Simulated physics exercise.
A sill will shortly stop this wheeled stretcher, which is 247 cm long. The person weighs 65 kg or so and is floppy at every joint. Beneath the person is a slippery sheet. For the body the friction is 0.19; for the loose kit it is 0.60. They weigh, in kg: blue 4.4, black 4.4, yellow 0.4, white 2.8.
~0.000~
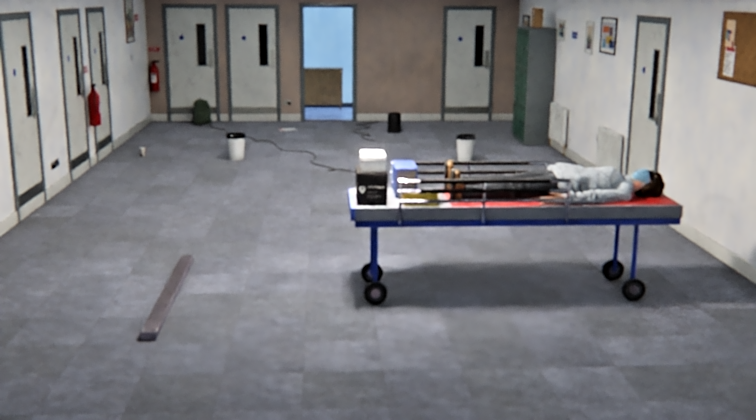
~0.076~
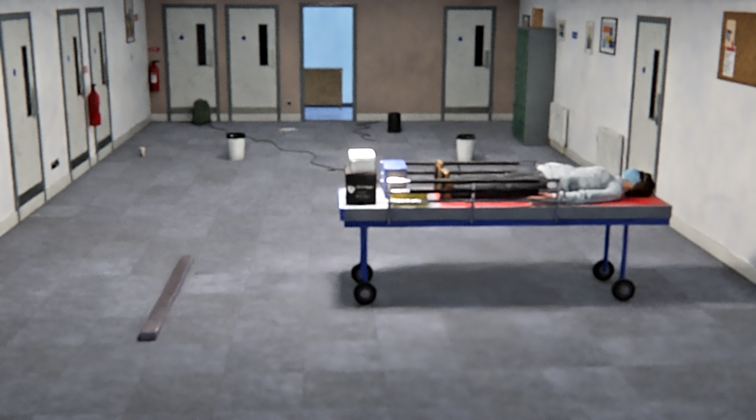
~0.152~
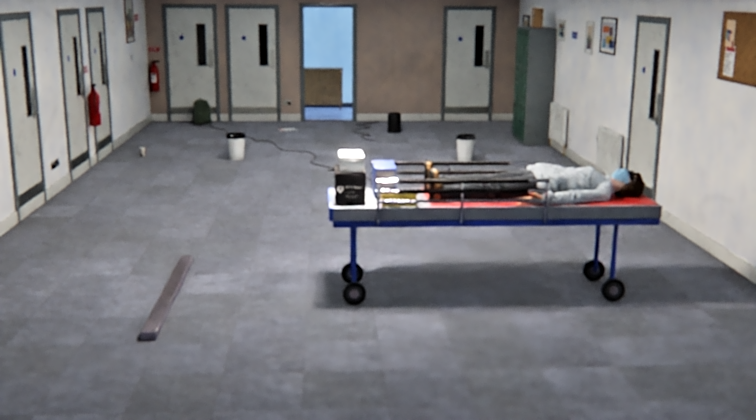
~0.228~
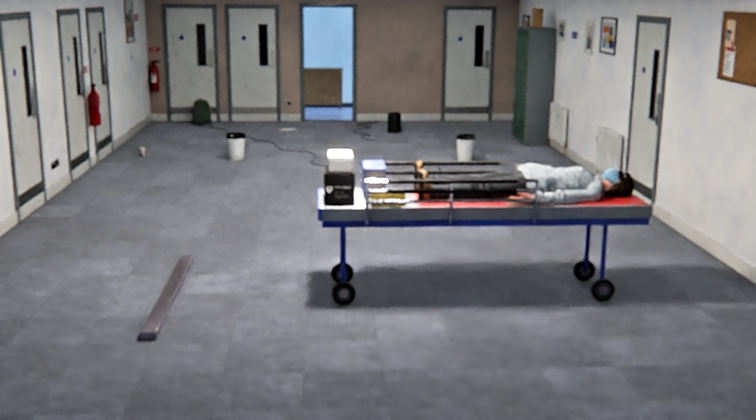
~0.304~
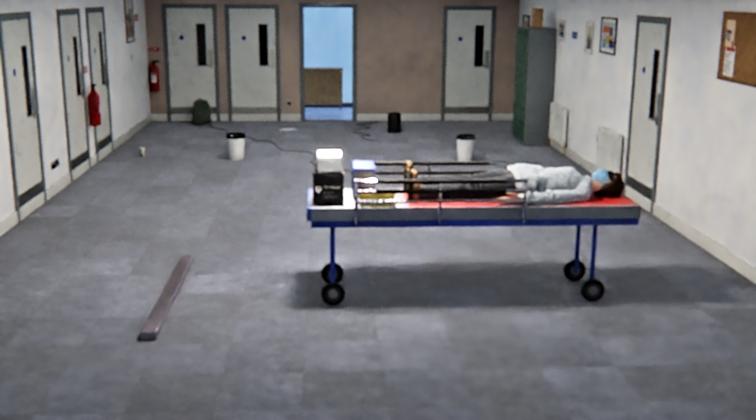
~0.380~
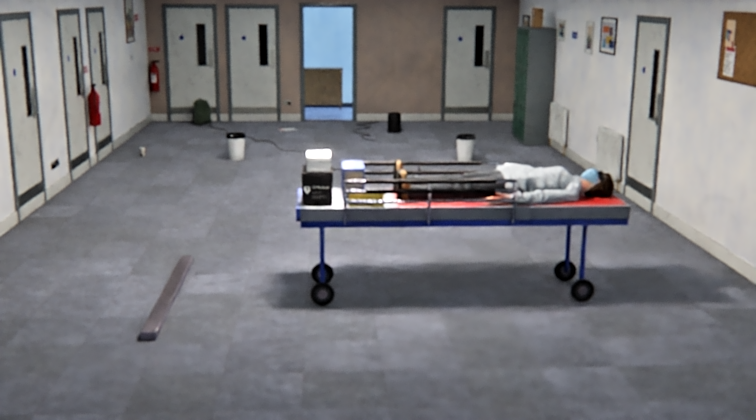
A wheeled trolley carrying a person lying flat in a blue face mask, along with some loose kit, rolled slowly a short way left across a grey-floored room, with nobody seen pushing it.
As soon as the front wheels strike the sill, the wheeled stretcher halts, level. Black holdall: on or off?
On.
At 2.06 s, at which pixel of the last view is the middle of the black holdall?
About (165, 186).
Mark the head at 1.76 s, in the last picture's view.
I'd put it somewhere around (428, 186).
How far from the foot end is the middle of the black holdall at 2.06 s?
About 5 cm short of it.
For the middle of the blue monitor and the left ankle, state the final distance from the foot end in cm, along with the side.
Blue monitor 40 short, left ankle 50 short.
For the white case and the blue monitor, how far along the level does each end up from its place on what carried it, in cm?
The white case ends around 10 away and the blue monitor around 10.
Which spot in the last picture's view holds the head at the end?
(425, 186).
Contact comes at 1.36 s.
After 1.51 s the black holdall is 7 cm short of the foot end, tilted 0°, near (165, 186) in the last picture's view; the blue monitor 35 cm short of the foot end, tilted 5°.
After 1.76 s the black holdall is 7 cm short of the foot end, tilted 0°, near (165, 186) in the last picture's view.
After 2.06 s the black holdall is 7 cm short of the foot end, tilted 0°, near (165, 186) in the last picture's view.
When all is still (2.3 s), blue monitor stays on; black holdall stays on; yellow glove box stays on; white case stays on; left ankle stops short of the foot end.
